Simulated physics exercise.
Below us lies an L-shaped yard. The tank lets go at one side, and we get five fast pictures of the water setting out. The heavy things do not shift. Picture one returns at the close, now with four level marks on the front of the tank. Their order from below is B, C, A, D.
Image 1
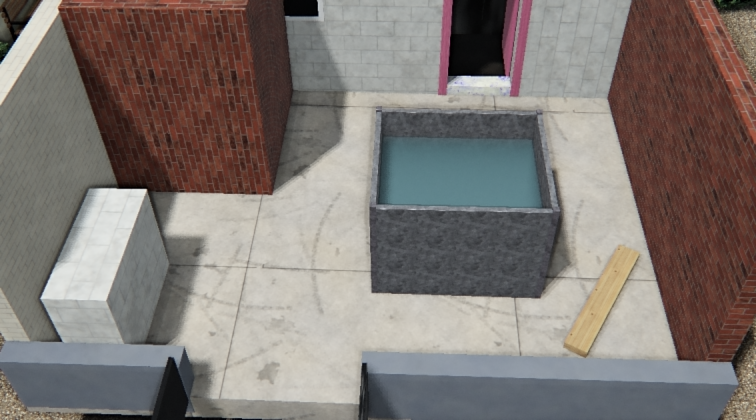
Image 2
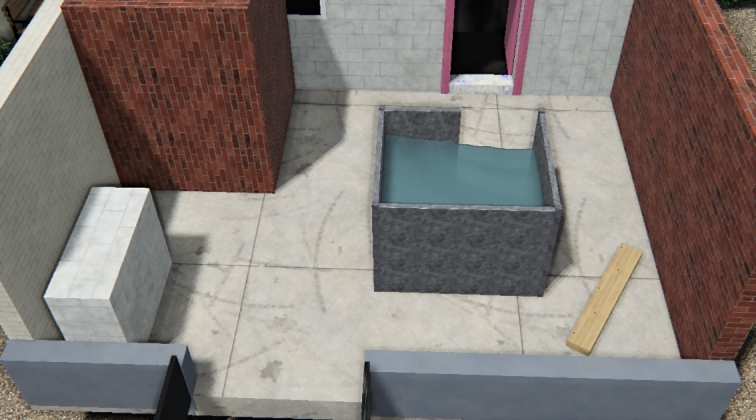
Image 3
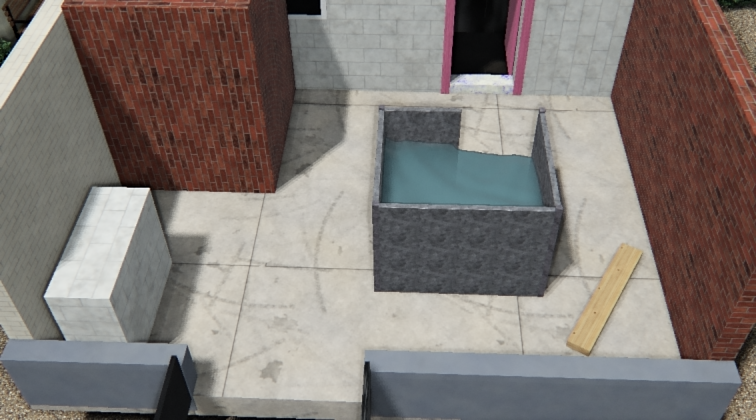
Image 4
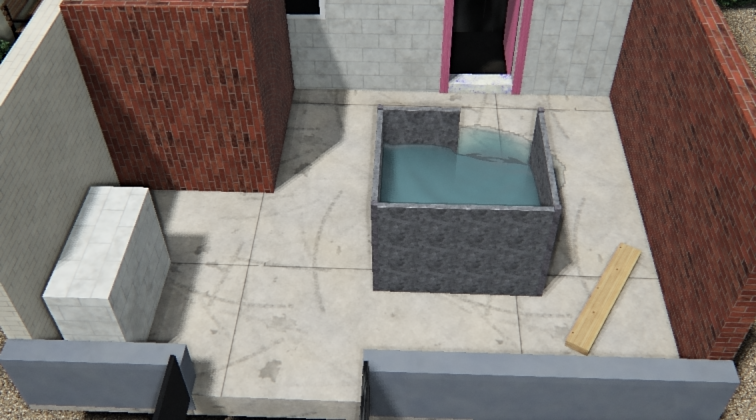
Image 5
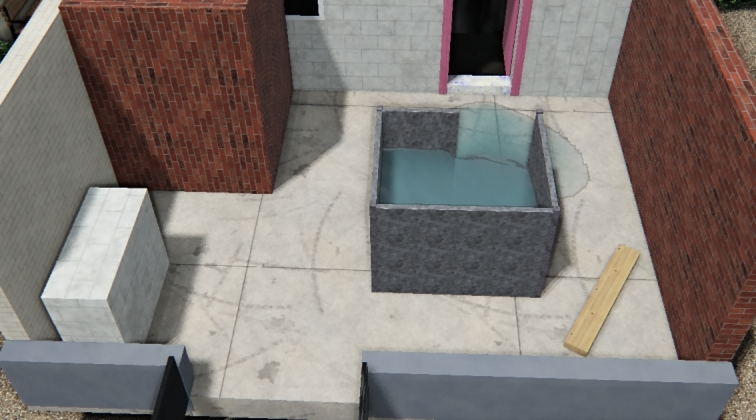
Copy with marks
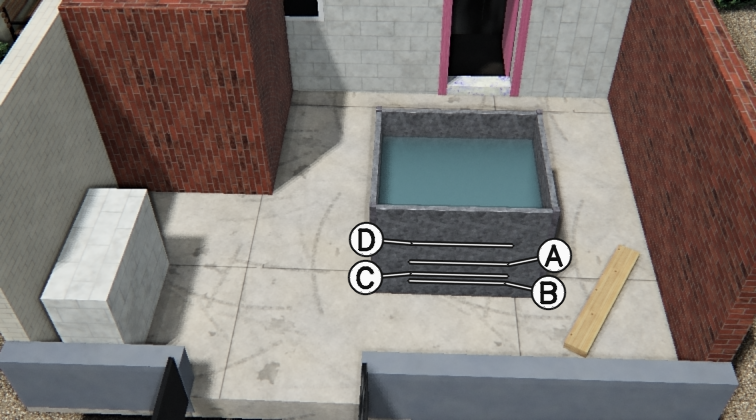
In a walled L-shaped yard, a dark stone tank of still water stands on pale paving, near a pink doorway and a wooden plank. A section of the tank's back wall disappears, leaving a gap, and water pours out behind it, then spreads across the paving toward the right.
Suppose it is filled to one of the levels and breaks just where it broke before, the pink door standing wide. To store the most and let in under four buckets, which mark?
It is C.
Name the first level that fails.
Here it is level A.
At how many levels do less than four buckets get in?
Two of them.
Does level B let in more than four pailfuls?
No, not at all.
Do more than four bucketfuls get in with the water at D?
Yes, that goes wrong.
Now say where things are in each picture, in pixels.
Water in the tank at rest, its middle at (459, 181); foot of the pink doorway at (478, 95); open gate at (272, 345), in the first frame.
Water covers 1 % of the ground, its front hidden from here, in the second frame.
Water covers 3 % of the ground, its front hidden from here, in the third frame.
Water covers 8 % of the ground, its front hidden from here, in the fourth frame.
Water covers 15 % of the ground, its front hidden from here, in the fifth frame.
In white, A at (459, 263); B at (457, 282); C at (458, 274); D at (461, 244); from the bottom up B, C, A, D.
Choosing A, about 7 bucketfuls get in.
Choosing B, nothing gets over.
Choosing C, a splash gets over, under a bucket.
Choosing D, dozens of bucketfuls pour in.
